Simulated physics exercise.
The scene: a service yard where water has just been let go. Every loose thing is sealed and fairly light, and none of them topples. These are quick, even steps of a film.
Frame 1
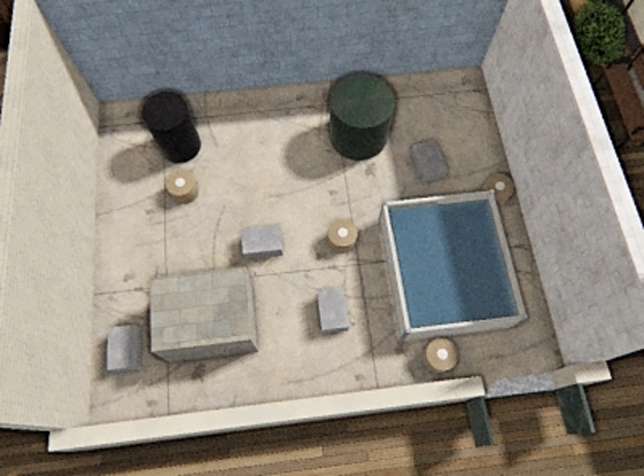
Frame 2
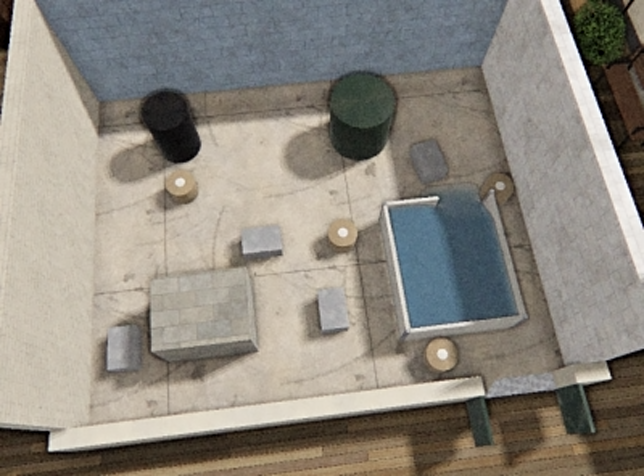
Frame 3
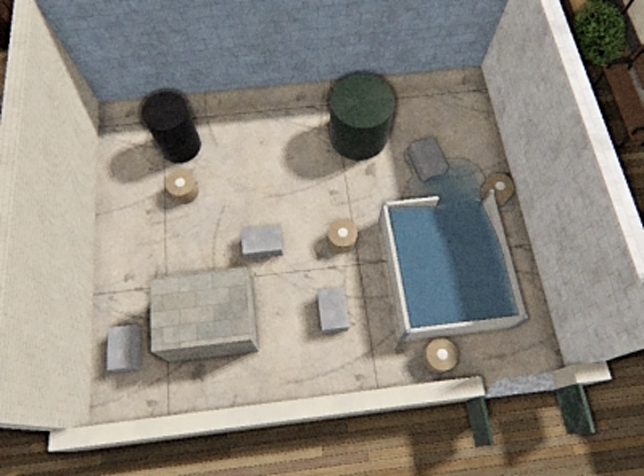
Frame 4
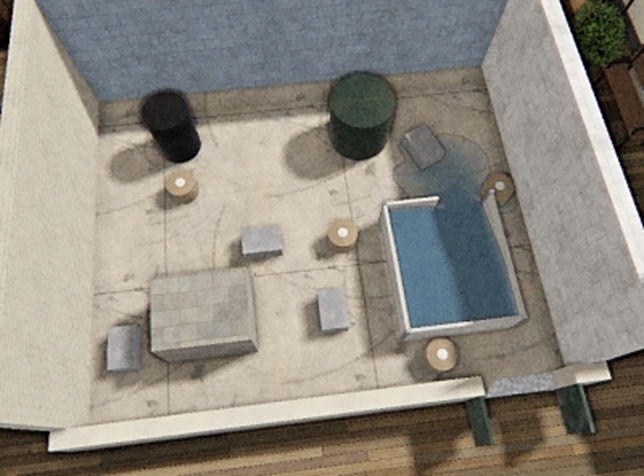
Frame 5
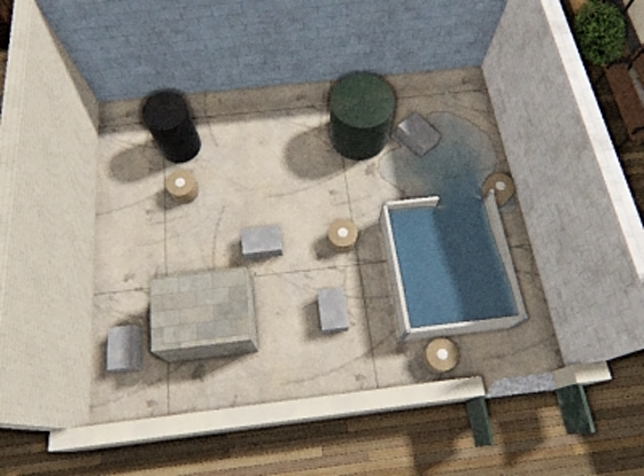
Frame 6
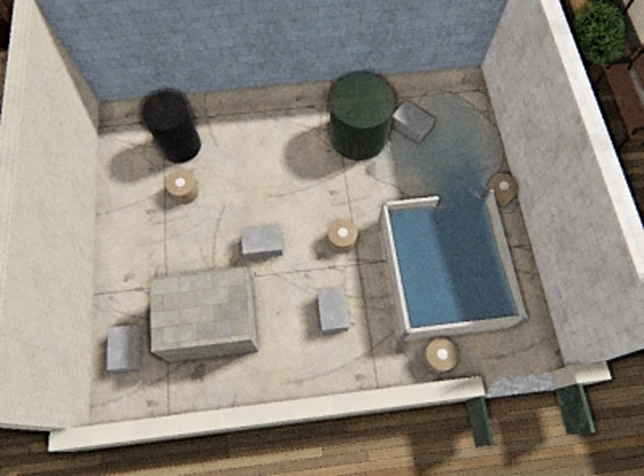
Blue water spreads from an opening at the back of a white-walled basin on the right of a walled yard, seen from high above by a still camera. Grey blocks, small tan round pieces, a pale tiled block, and black and green cylinders stand across the stone floor. As the water fans backward, the grey block behind the basin turns and slides back and left toward the green cylinder, then the tan piece at the right shifts slightly.
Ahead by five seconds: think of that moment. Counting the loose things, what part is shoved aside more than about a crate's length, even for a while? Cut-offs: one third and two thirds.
Under one third.
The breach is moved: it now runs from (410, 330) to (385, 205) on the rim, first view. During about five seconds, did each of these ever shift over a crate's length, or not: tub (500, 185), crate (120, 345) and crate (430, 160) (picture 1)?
Well, in order they come out as below the mark, below the mark and below the mark.
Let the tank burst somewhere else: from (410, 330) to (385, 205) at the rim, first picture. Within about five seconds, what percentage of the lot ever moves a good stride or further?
That works out to about 60 per cent of them.
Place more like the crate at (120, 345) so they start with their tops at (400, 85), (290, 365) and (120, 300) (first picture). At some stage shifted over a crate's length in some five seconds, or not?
So, in order, the copies go a long way, nowhere much, nowhere much.
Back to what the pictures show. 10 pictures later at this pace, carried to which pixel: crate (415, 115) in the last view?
I'd put it at about (370, 71).
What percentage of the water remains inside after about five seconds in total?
About 100 percent.
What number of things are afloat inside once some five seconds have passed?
The tally stands at 0.
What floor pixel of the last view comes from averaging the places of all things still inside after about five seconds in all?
The average sits close to (300, 262).
A moment on, 1 of 8 are well off their spots; 0 afloat.
Next, 1 of 8 are well off their spots; 1 afloat.
Later, 1 of 8 are well off their spots; 0 afloat.
In the end, 2 of 8 are well off their spots, and 2 have been at some point; 0 afloat.
